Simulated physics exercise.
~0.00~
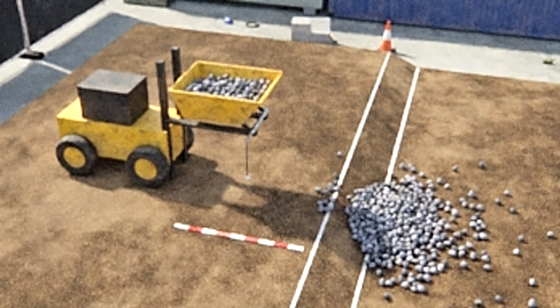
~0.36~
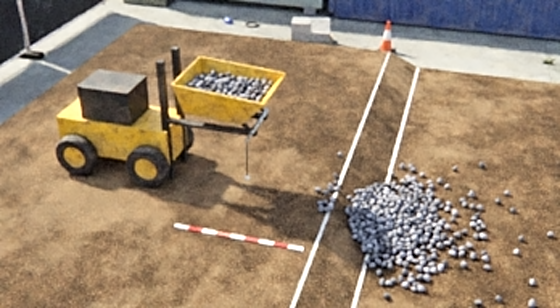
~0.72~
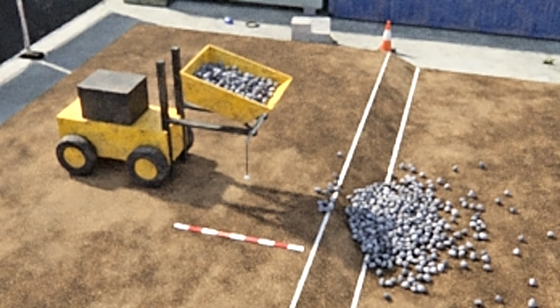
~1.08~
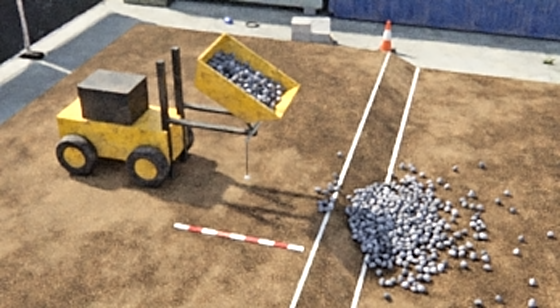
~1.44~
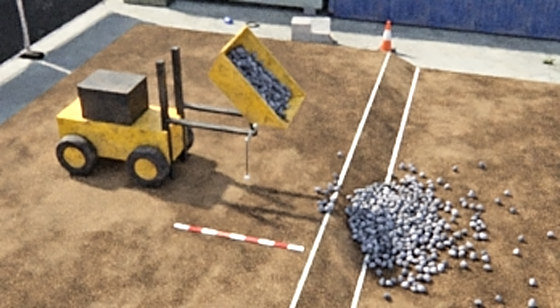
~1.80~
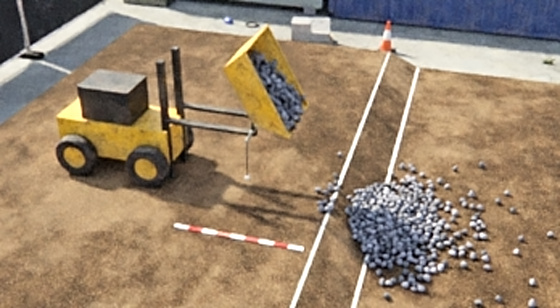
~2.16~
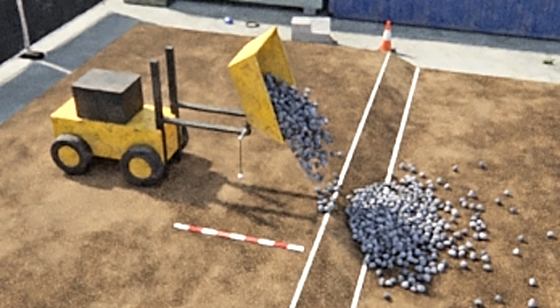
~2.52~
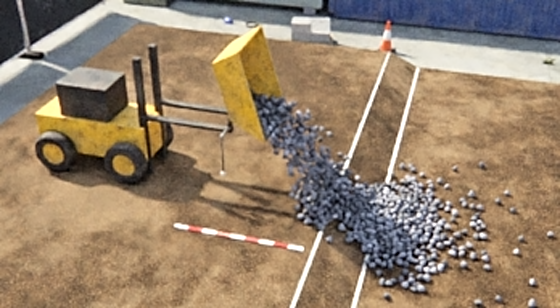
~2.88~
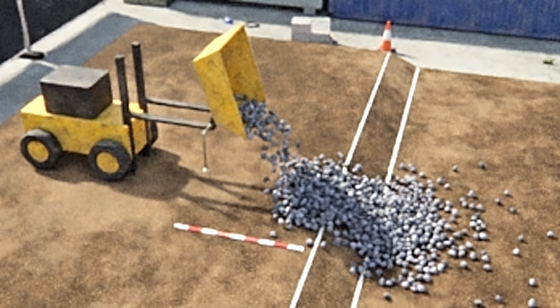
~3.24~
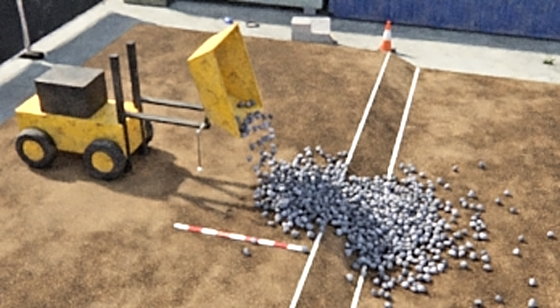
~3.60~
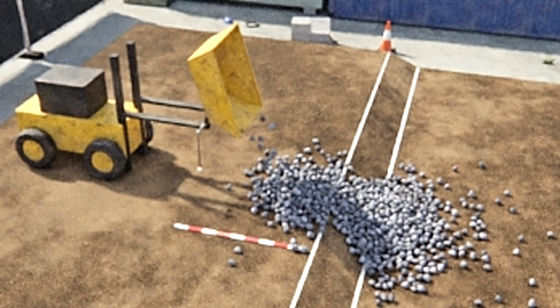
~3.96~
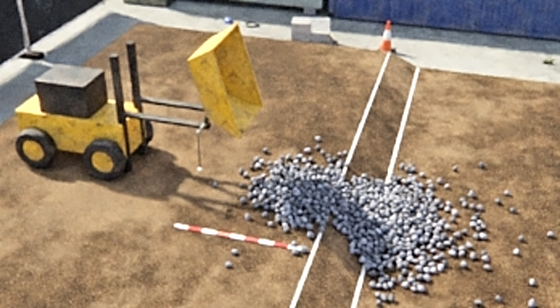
Yellow forklift tipping a skip of grey cobbles, backing left as they spill beside an earlier pile, merging into one heap.
